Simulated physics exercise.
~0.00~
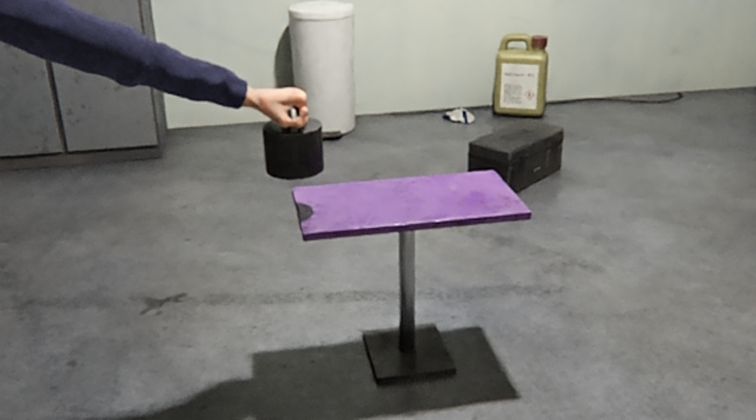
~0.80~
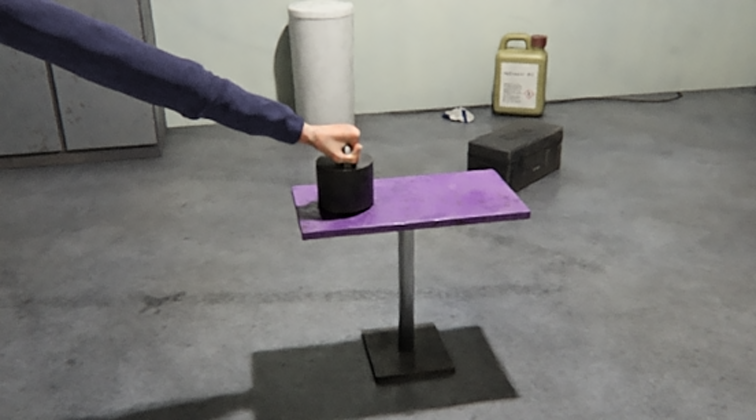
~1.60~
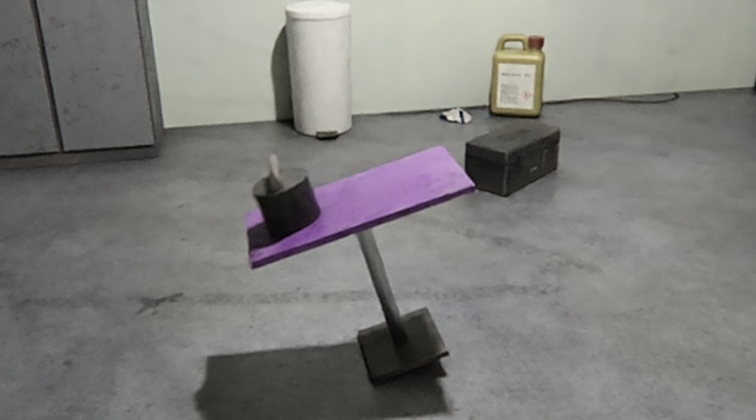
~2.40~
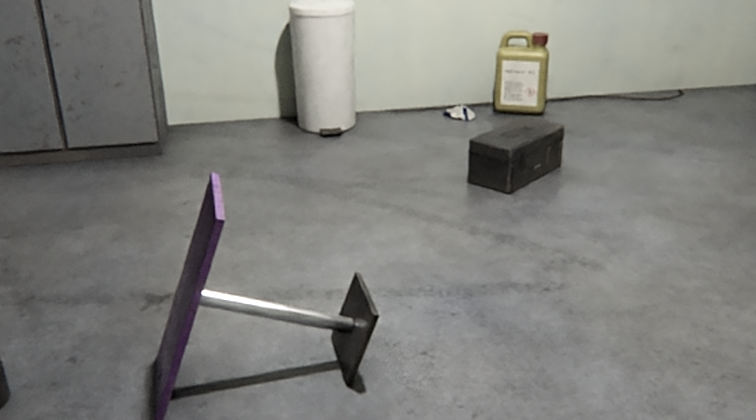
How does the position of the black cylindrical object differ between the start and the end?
At the start it is held in a hand above the left end of the upright purple table. At the end it is much lower, at the far left edge of view and mostly out of sight.
We see a hand lower a black cylindrical object onto the left end of a purple side table with a narrow base and let go. The table tips left and topples, ending on its side with the dark object at the far left edge of view.
